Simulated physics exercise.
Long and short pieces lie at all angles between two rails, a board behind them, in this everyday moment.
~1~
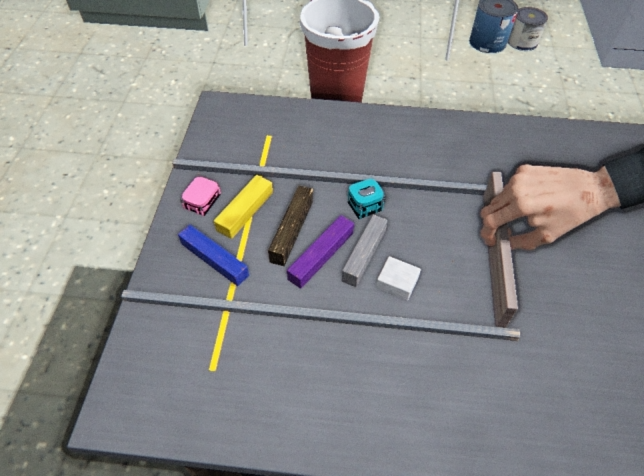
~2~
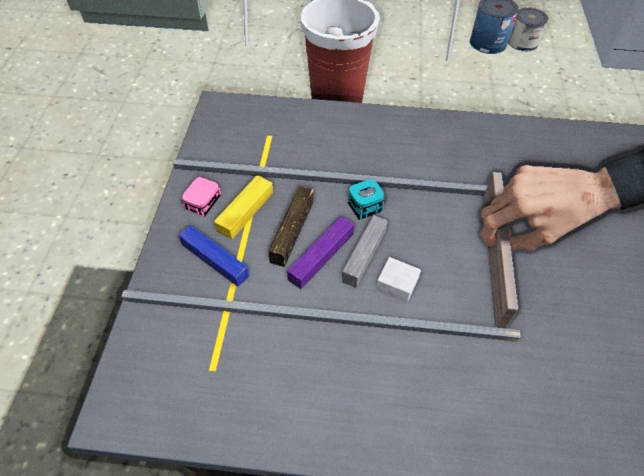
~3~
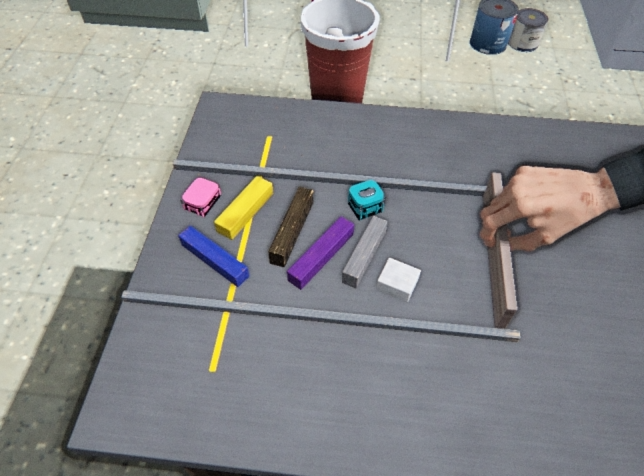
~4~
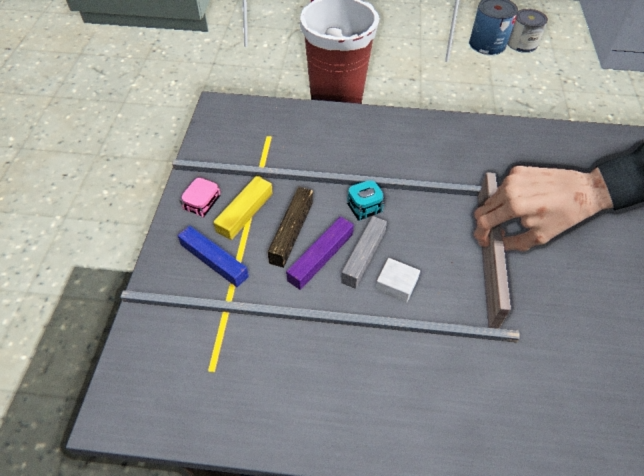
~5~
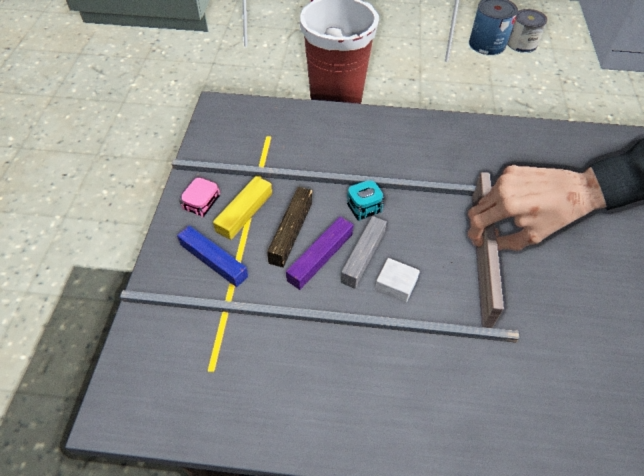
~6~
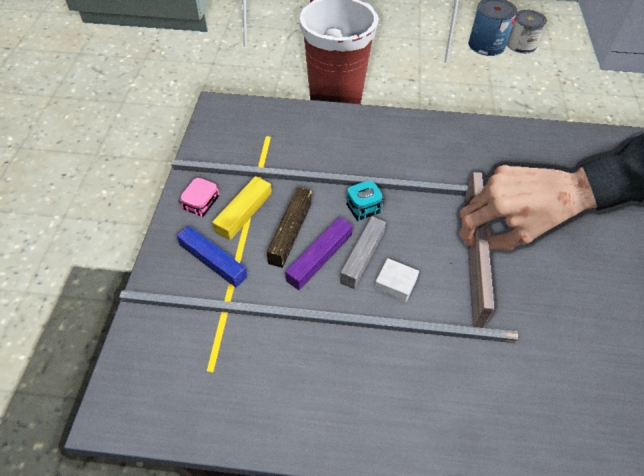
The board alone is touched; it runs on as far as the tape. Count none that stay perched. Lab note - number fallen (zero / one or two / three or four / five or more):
The number gone is nought.
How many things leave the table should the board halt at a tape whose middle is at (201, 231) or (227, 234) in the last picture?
Try 1: 2; try 2: 1.
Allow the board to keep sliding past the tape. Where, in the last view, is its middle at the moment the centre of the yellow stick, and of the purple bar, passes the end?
The middle is at (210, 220) when it's the yellow stick, and at (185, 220) when it's the purple bar.
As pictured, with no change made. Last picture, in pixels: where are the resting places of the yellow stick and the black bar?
Approximately (188, 197) for one, approximately (194, 210) for the other.
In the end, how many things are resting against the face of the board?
That number would be 3.
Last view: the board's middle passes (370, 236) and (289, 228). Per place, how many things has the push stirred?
Tally at point one: 4; at point two: 7.
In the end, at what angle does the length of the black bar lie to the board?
It sits some 25° out of line.
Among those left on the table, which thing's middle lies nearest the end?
The pink case ends nearest.
Soon after, none off yet; pink case at rest near (200, 198); blue bar at rest near (212, 256); yellow stick at rest near (243, 208).
After that, none off yet; pink case moving near (196, 196); blue bar displaced a little near (197, 262); yellow stick displaced a little near (216, 202).
In the end, the number that fall off is zero.
